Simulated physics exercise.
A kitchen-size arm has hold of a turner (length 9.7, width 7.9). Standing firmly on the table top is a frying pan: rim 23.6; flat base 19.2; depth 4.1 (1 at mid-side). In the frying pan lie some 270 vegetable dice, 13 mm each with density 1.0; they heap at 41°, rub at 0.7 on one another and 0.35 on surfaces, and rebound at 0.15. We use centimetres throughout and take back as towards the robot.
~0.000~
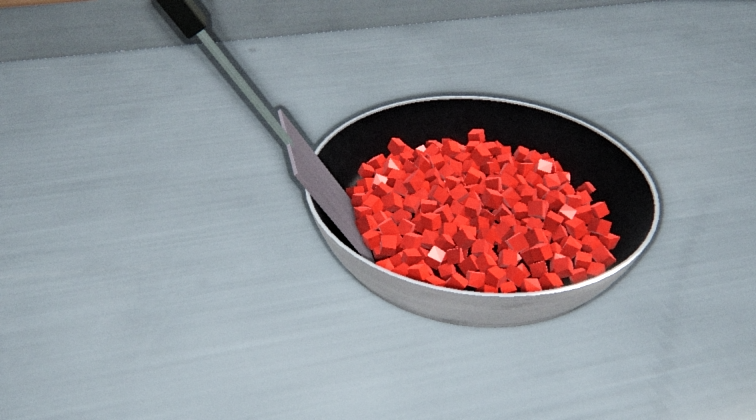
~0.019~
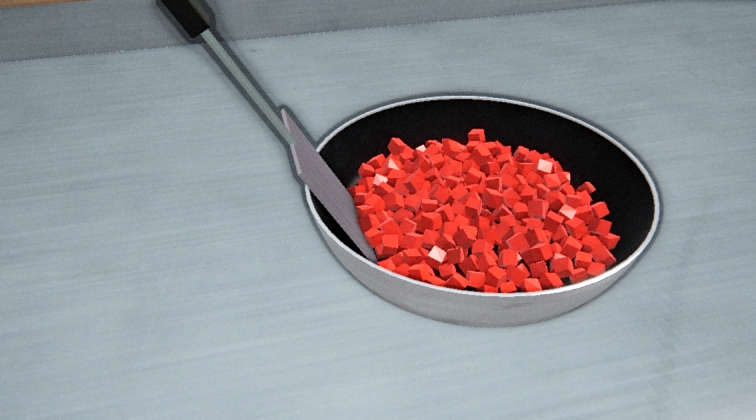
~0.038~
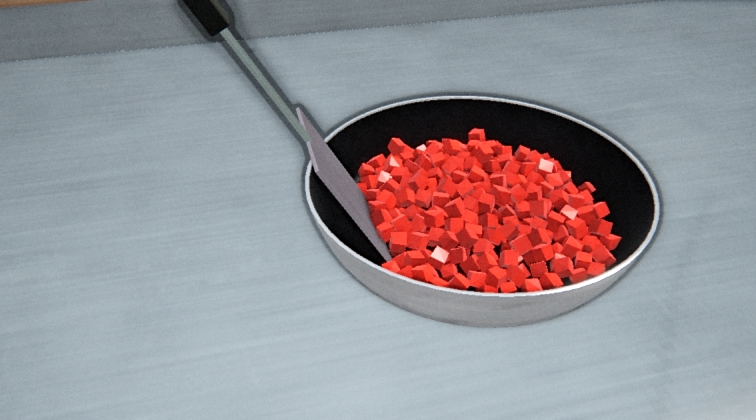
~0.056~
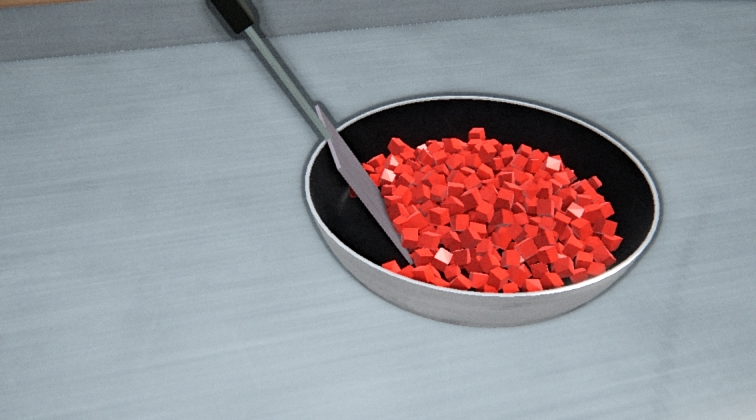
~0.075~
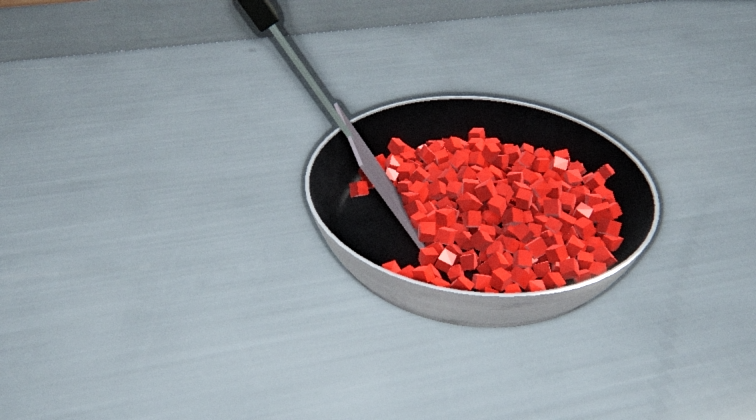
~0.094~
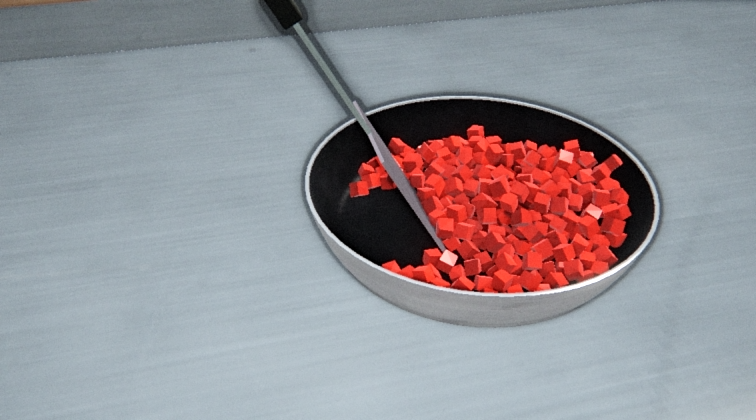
On a pale blue-grey table top, seen from above at an angle by a camera that stays still, a strip of edging runs along the top of the view. A black-lined frying pan with a silvery outside sits right of centre, heaped with red cubes and a few pale pink ones, a black-handled turner at its left side. The turner barely shifts at first, then sweeps steadily rightward, pushing the cubes right and baring dark pan behind it, while a few cubes remain to its left.
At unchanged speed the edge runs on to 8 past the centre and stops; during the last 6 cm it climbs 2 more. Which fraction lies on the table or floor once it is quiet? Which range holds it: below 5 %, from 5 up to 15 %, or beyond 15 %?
The range beyond 15 %.
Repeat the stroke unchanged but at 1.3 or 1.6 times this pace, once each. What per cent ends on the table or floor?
Near 35 and near 35 percent respectively.
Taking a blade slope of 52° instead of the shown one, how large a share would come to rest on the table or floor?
In that case some 15 per cent.
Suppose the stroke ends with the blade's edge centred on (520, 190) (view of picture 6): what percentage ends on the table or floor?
Around 0 percent.
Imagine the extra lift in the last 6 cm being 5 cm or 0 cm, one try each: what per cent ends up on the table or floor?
Try one gives about 20 in a hundred, try two about 20 in a hundred.
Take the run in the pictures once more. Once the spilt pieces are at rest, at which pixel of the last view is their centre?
My best guess is near (655, 170).
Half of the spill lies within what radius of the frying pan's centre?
It's around 18 cm.
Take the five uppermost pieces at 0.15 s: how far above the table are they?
They are around 5 cm up.
By 0.15 s, sloping 61°, highest piece 5 above the table; 269 in the frying pan.
By 0.21 s, sloping 61°, highest piece 6 above the table; 269 in the frying pan.
By 0.44 s, sloping 61°, highest piece 9 above the table; 207 in the frying pan, 49 on the table or floor, 13 on the blade or in flight.
By 1.49 s, sloping 61°, highest piece 5 above the table; 202 in the frying pan, 67 on the table or floor.
Final count, 202 in the frying pan, 67 on the table or floor. That is 25 % on the table or floor.
